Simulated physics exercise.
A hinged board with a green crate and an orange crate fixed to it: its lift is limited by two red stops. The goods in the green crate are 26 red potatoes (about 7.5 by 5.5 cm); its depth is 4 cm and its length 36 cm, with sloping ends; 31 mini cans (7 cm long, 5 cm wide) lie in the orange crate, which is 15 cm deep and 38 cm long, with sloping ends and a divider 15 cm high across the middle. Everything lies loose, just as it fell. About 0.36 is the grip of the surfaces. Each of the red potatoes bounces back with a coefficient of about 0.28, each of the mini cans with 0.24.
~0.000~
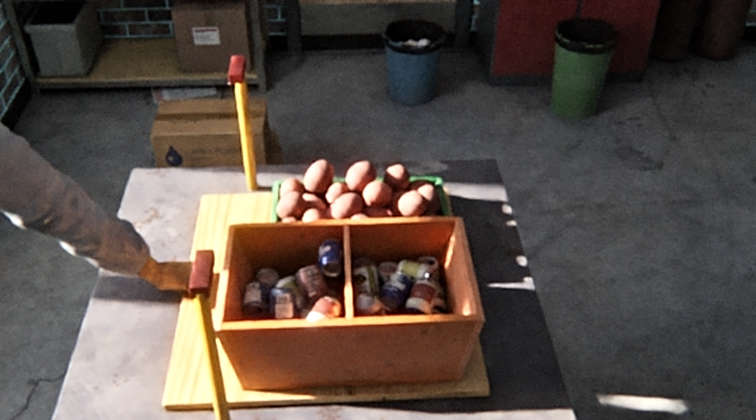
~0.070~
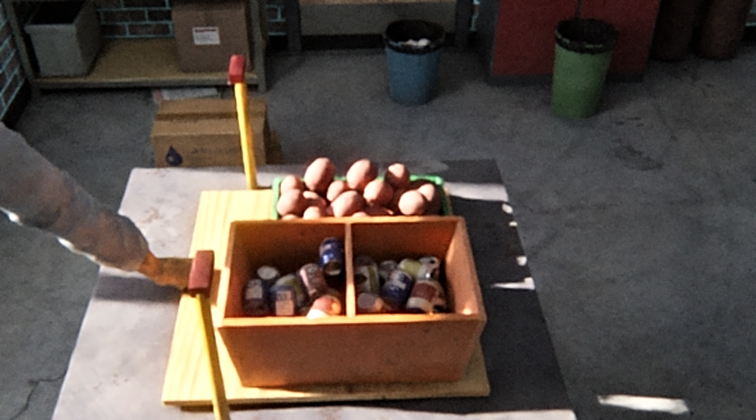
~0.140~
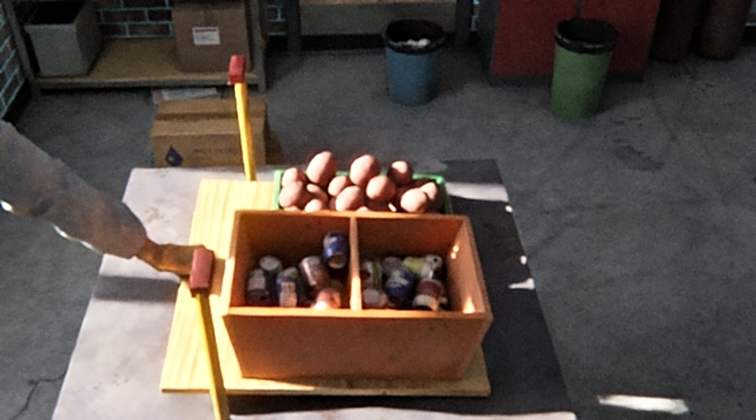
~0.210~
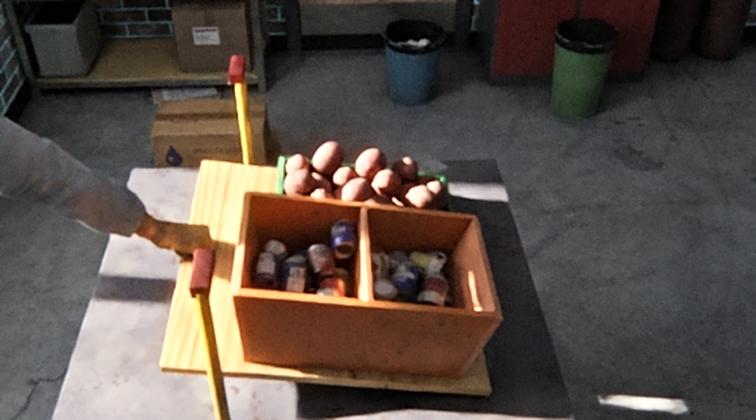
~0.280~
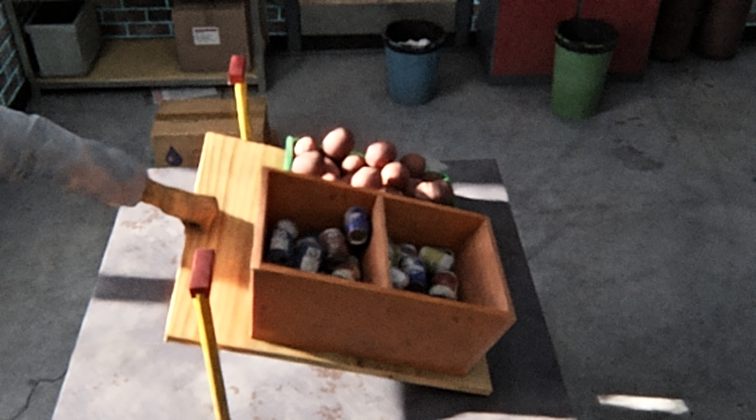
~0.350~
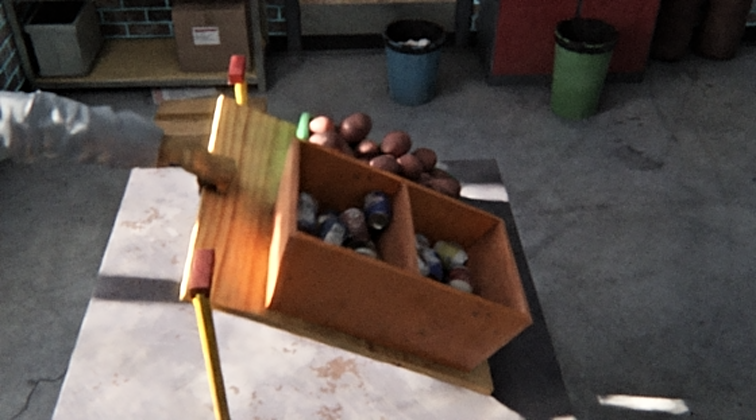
The clip opens on a wooden board lying flat on a table, holding an orange crate of mini cans in front of a green crate of red potatoes. A hand at the left lifts that end of the board, slowly and then more steeply, until both crates slant down toward the right, their goods still inside.
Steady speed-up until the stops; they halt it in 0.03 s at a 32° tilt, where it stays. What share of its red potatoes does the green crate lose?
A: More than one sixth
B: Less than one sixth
Answer: A.
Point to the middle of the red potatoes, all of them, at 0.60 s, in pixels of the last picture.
They're centred near (421, 183).
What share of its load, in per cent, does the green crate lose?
About 35 per cent.
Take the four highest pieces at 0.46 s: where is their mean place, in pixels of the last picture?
They are centred near pixel (352, 209).
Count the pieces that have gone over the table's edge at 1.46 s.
I'd estimate some 8 by that time.
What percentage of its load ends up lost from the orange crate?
Orange crate: 0%.
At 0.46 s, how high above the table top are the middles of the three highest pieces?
Their middles sit some 34 cm up.
After 0.36 s, the lift is arrested.
After 0.46 s, tilt 32°; 0 of 26 out of the green crate and 0 of 31 out of the orange crate.
After 0.60 s, tilt 32°; 4 of 26 out of the green crate and 0 of 31 out of the orange crate.
After 0.86 s, tilt 32°; 8 of 26 out of the green crate and 0 of 31 out of the orange crate.
Final count (at 1.46 s), 9 of 26 out of the green crate and 0 of 31 out of the orange crate. Asked share, 9 of 26, 35 per cent.
